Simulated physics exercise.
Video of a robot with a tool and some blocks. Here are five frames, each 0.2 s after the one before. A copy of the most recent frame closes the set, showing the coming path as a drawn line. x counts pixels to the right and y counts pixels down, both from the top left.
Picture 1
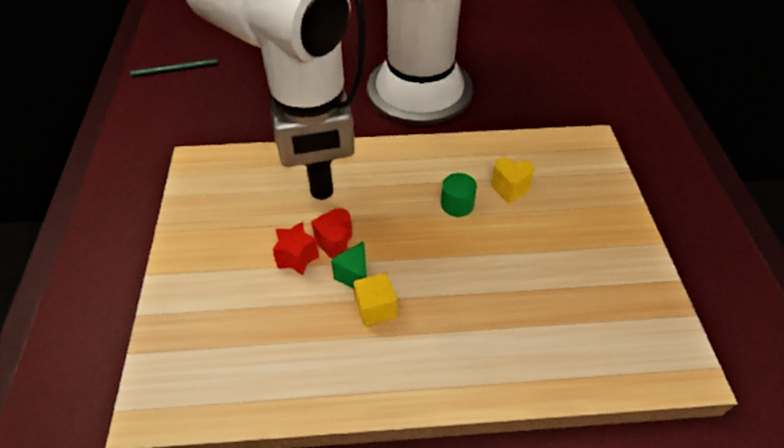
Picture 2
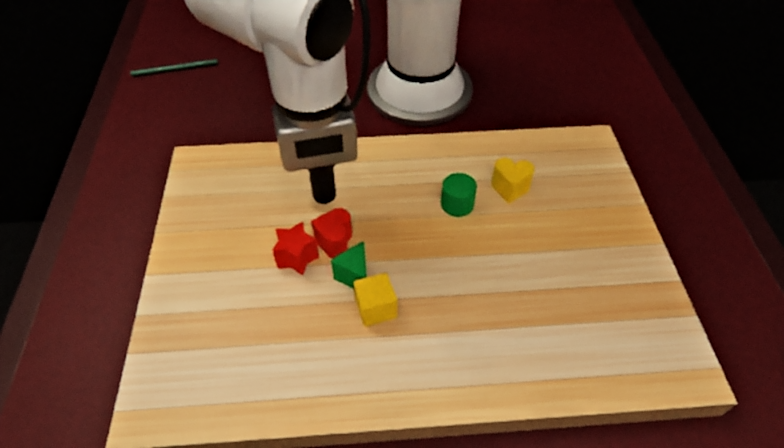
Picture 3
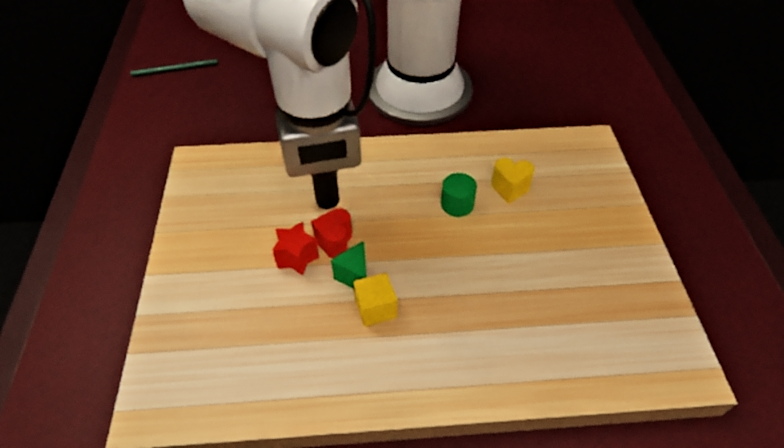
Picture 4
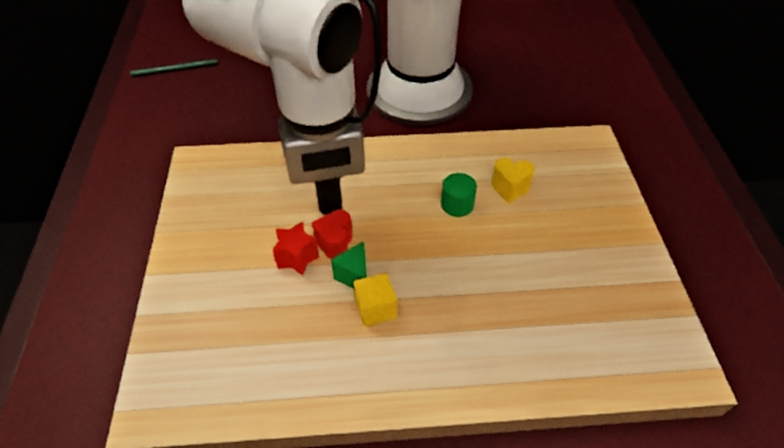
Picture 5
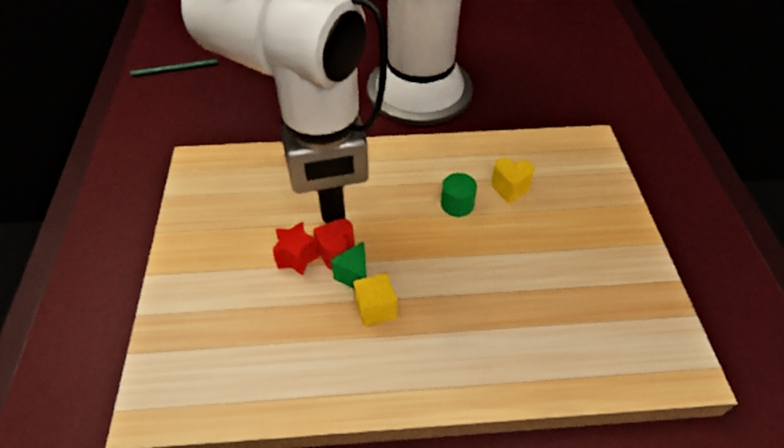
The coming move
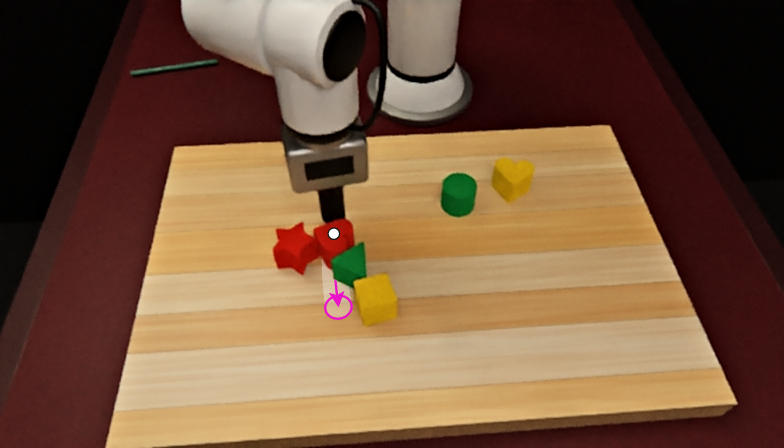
The clip shows a robot arm above a wooden board with red, green and yellow blocks; its dark-tipped tool moves slightly down and to the right toward the red heart-shaped block, then nudges it a little downward.
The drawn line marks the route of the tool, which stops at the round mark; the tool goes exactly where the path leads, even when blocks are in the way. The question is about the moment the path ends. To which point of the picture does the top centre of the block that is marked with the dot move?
When the path ends, it will be at (347, 317).
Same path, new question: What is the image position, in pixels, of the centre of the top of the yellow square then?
It comes to (389, 313).
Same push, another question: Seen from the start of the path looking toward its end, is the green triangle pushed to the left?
Final answer: Yes.
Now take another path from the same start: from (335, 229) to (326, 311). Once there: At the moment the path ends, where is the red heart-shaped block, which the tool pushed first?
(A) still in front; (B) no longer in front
A
The drawn path runs from (335, 229) by way of (335, 266) to (338, 307); the dot is on the red heart-shaped block.
The first path, step by step. One third of the way, tool at (333, 241); red star-shaped block at (292, 241), turned 15° clockwise; red heart-shaped block at (335, 259); green triangle at (360, 272), turned 30° anticlockwise; yellow square at (380, 298), turned 15° clockwise.
Two thirds of the way, tool at (334, 267); red star-shaped block at (292, 241), turned 15° clockwise; red heart-shaped block at (340, 287); green triangle at (373, 279), turned 40° anticlockwise; yellow square at (384, 305).
At the end, tool at (337, 295); red star-shaped block at (292, 241), turned 15° clockwise; red heart-shaped block at (347, 317), turned 15° anticlockwise; green triangle at (378, 283), turned 55° anticlockwise; yellow square at (389, 313), turned 20° anticlockwise.
